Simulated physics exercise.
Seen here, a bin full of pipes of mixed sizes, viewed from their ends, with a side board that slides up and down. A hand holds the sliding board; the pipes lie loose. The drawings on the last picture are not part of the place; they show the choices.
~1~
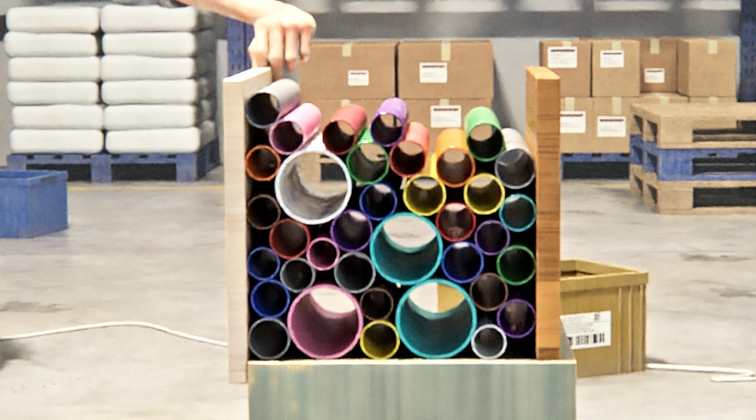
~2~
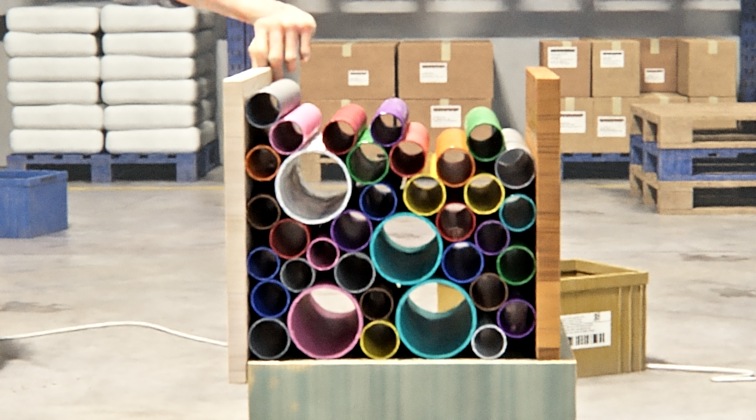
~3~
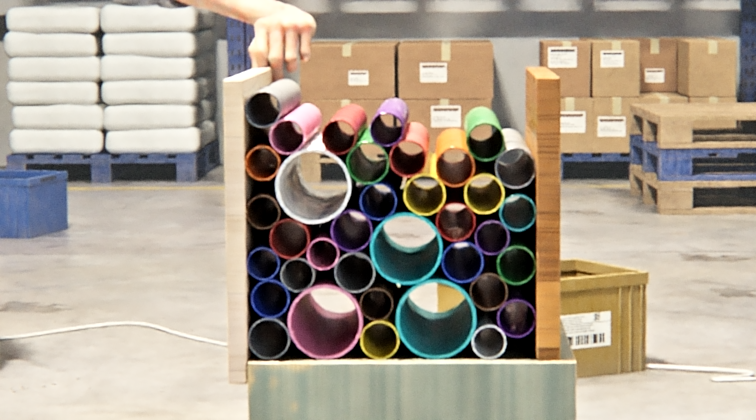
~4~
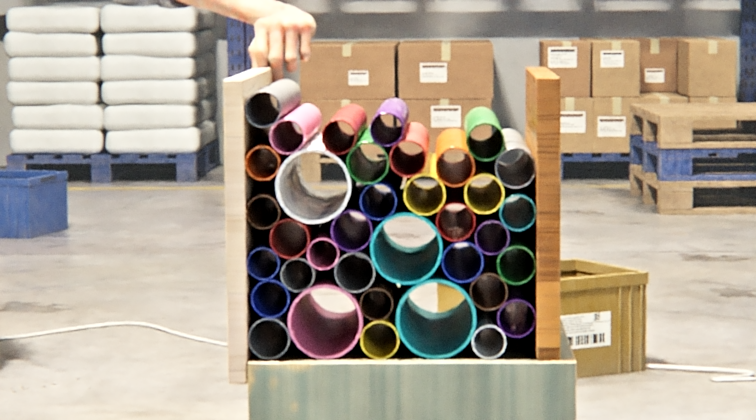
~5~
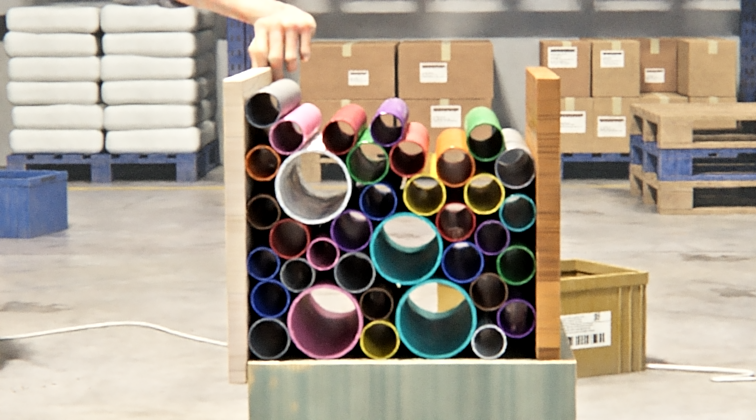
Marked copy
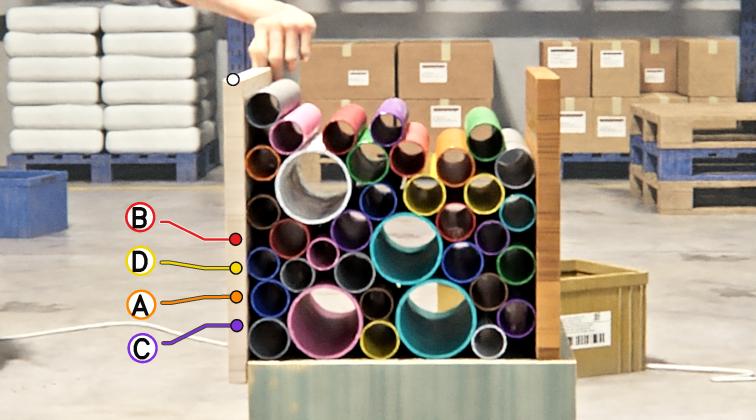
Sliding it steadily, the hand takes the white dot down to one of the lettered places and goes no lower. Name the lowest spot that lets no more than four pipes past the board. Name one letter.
The lowest mark that will do is D.
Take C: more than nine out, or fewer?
At C, more than nine.
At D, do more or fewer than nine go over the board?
At D, fewer than nine.
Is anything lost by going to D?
At D: Yes.
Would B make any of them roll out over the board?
Yes.
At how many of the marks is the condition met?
The number is two.
On the marked copy, A at (236, 297); B at (236, 239); C at (237, 326); D at (236, 268); the white dot at (233, 80).
Following D. Soon after the start, top of the board (245, 162).
Later, top of the board (247, 254).
In the end, top of the board (247, 267), four out over the board.
As for the rest, A more than four out over the board; B two out over the board; C more than four out over the board.
